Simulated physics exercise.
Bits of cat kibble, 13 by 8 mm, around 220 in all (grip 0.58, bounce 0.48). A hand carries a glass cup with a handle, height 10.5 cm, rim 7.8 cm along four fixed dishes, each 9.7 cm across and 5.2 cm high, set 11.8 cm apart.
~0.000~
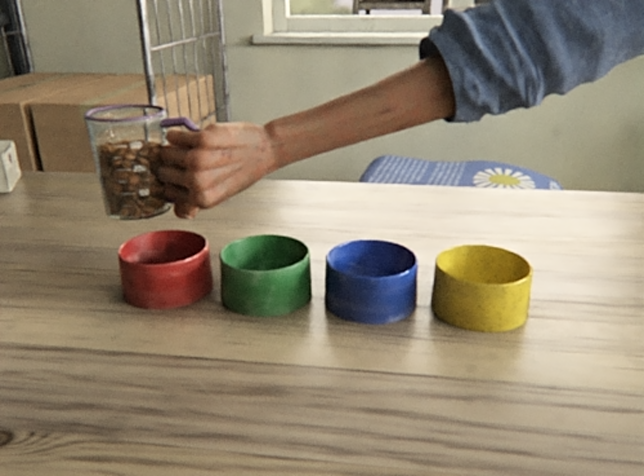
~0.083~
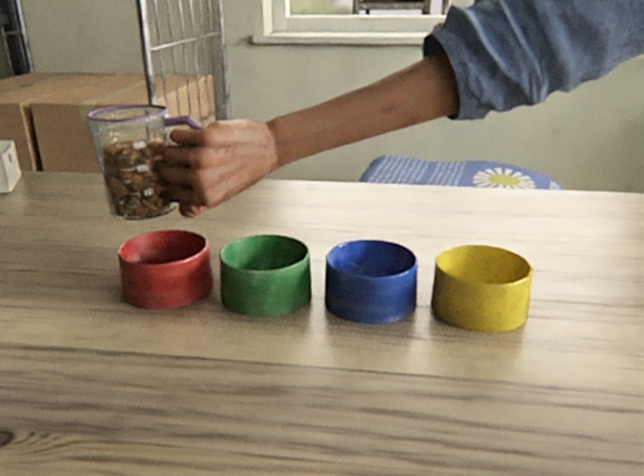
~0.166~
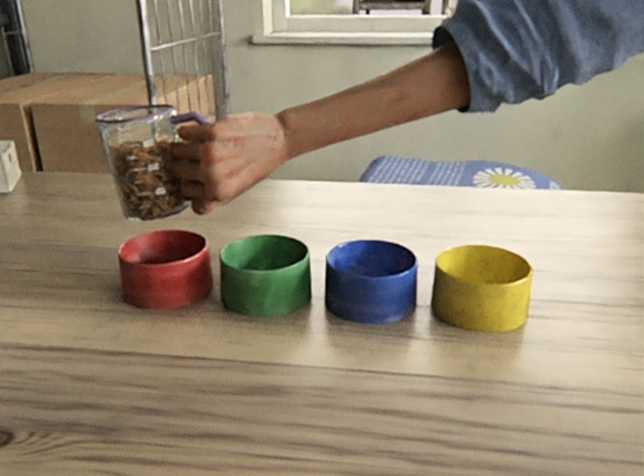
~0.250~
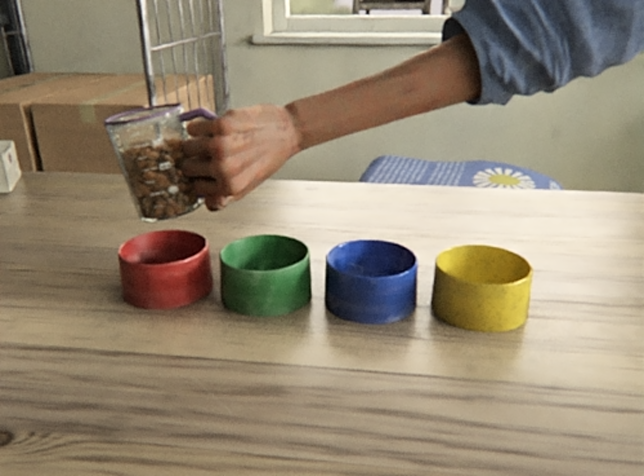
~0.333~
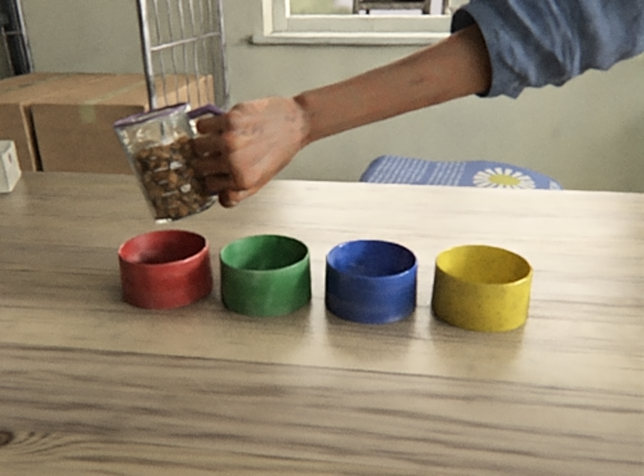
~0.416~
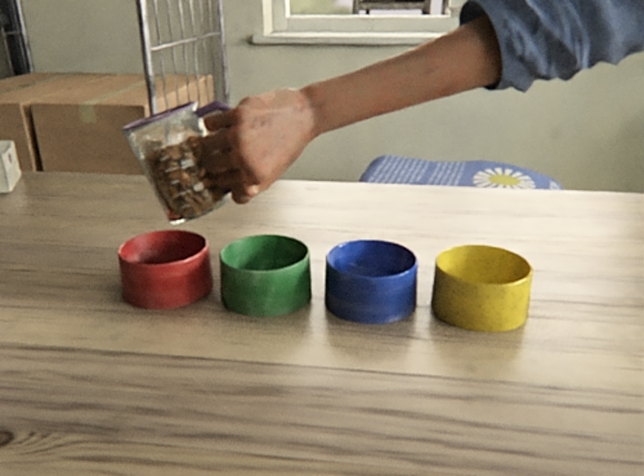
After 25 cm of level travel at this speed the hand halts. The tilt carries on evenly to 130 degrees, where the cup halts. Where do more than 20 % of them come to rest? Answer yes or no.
Red no, blue no, green yes, yellow no, counter yes.
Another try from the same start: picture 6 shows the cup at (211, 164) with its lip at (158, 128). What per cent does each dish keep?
Red 0; blue 0; green 40; yellow 0.
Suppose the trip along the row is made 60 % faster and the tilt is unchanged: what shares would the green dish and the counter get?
Green 40; counter 60.
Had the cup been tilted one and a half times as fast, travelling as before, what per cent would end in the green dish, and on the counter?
In that case green 40; counter 50.
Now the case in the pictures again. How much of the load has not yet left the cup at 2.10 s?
About 95 per cent.
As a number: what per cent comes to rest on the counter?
Some 60 per cent.
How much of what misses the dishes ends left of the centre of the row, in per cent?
About 60 per cent.
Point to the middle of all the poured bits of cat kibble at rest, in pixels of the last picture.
Around (299, 289).
After 1.42 s, tilt 70 degrees; cup holds 100 %.
Then, at 2.10 s, tilt 105 degrees; cup holds 95 %, green 5 %.
After 2.81 s, tilt 130 degrees; cup holds 0 %, blue 5 %, green 40 %.
By 3.4 s all is still; red 0 %, blue 5 %, green 40 %, yellow 0 %, counter 60 %.
